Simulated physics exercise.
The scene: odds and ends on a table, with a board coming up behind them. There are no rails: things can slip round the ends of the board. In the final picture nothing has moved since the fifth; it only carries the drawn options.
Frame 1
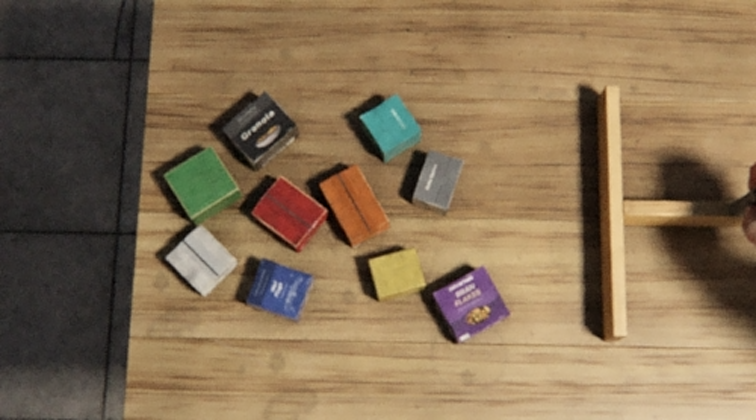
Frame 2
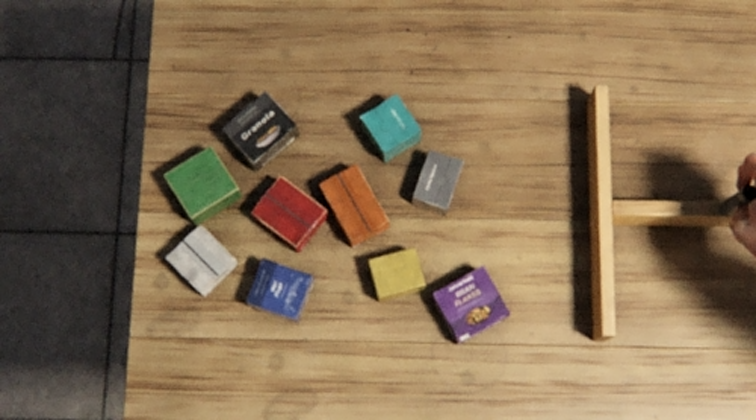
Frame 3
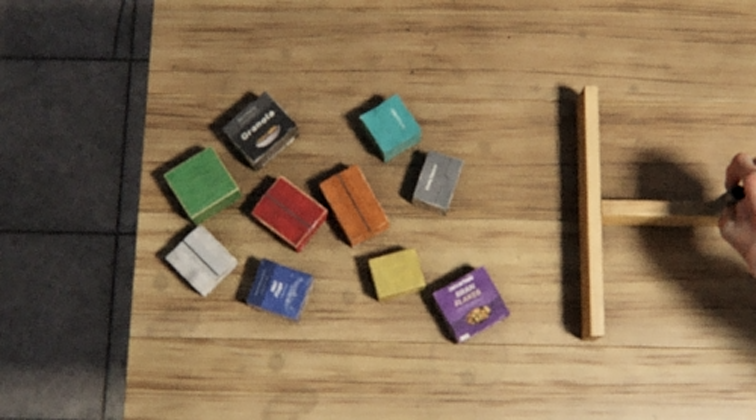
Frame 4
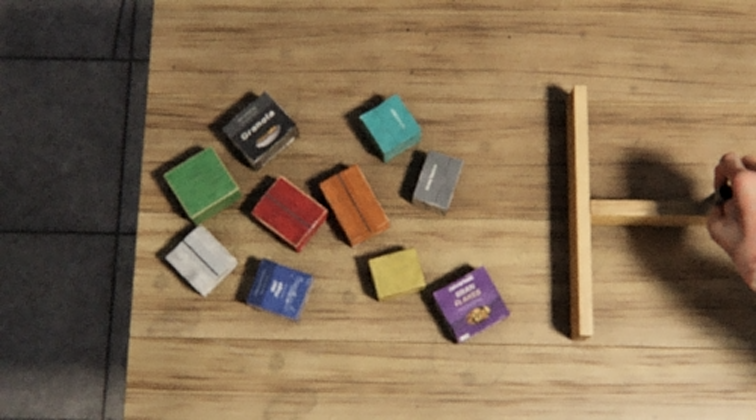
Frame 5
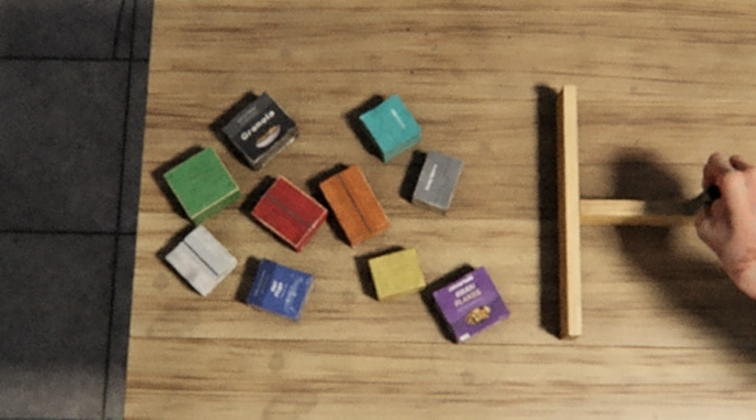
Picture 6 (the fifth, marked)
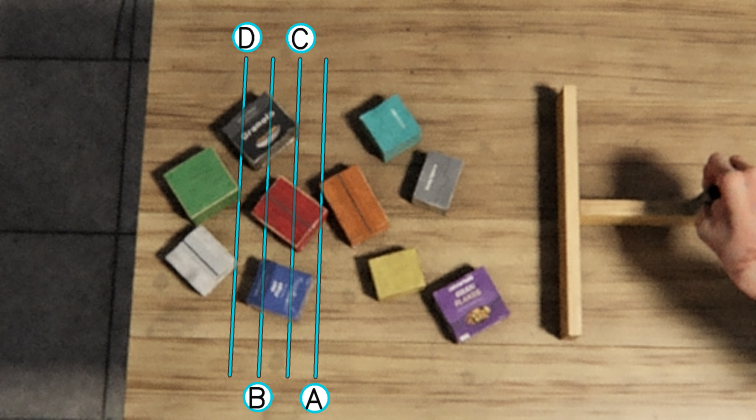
On a wooden table, a hand slides a T-shaped wooden board slowly left towards scattered colourful boxes, which stay still.
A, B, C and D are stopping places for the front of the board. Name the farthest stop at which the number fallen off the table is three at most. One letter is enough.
The farthest such stop is D.
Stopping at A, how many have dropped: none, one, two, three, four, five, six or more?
The count is none.
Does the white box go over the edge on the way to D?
Yes.
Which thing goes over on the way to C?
The green block.
On the marked copy, A at (321, 213); B at (266, 212); C at (294, 212); D at (238, 211).
Taking D. A third of the way, board (451, 204); purple packet (404, 300); yellow block (380, 258).
Two thirds of the way, board (331, 202); green block (155, 178); white box (185, 265).
When it is over, board (239, 200); green block over the edge; white box over the edge; three fallen.
As for the rest, A is within the limit but short; B is within the limit but short; C is within the limit but short.
